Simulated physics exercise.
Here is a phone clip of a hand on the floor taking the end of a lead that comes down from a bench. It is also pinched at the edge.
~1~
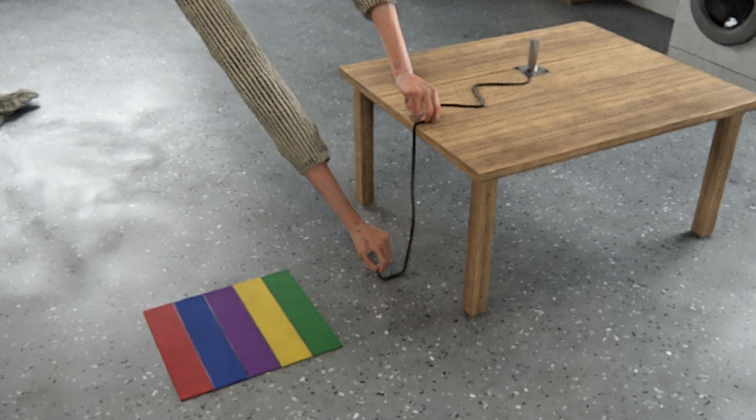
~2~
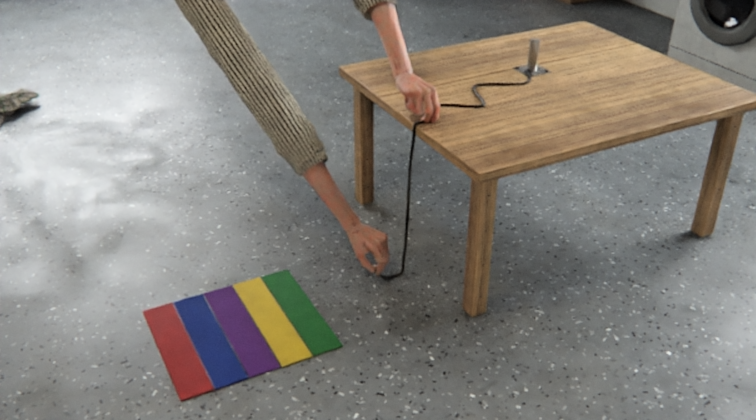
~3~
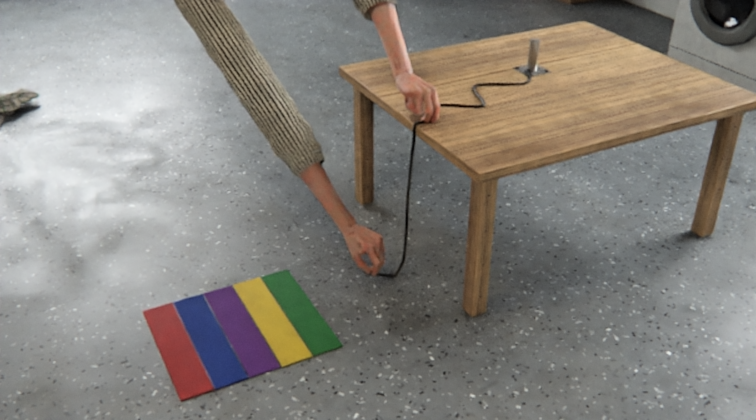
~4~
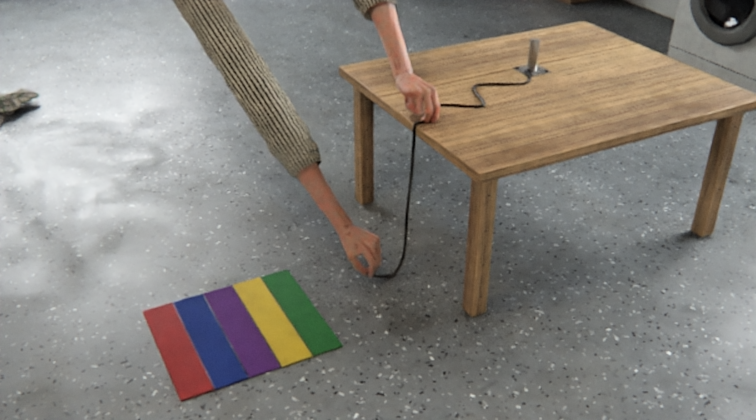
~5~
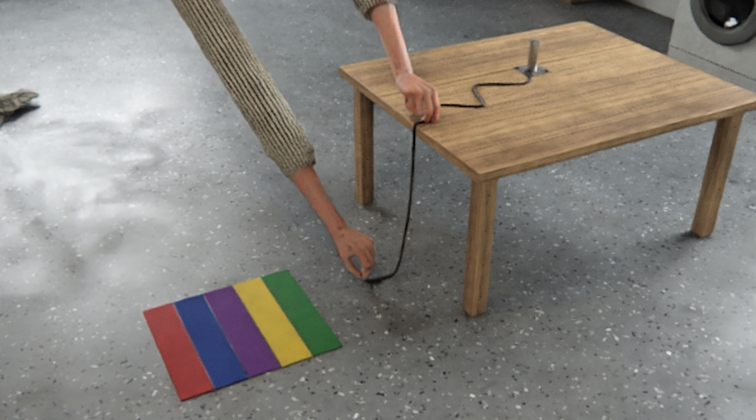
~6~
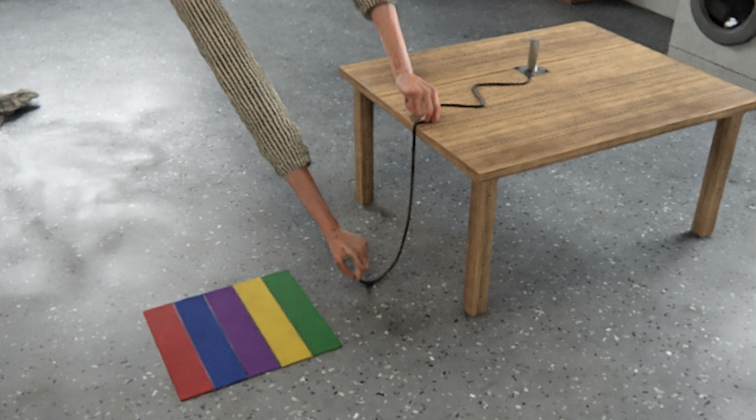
On the speckled floor, a hand slowly draws a dark lead's end slightly left.
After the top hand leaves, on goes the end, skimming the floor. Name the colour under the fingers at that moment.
Blue.
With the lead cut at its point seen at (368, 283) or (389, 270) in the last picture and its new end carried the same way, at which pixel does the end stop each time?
In order, roughly (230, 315) and (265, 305).
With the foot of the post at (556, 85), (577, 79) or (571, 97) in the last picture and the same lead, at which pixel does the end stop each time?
You'd get roughly (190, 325), (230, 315) and (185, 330), one for each try.
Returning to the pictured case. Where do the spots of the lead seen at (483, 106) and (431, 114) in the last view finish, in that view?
Well, the first one sits at (435, 108), and the second one sits at (385, 142).
Soon after, end near (271, 303); over yellow.
Then, end near (228, 316); over purple.
At full stretch, end near (201, 324); over blue. It gets as far as the blue strip.
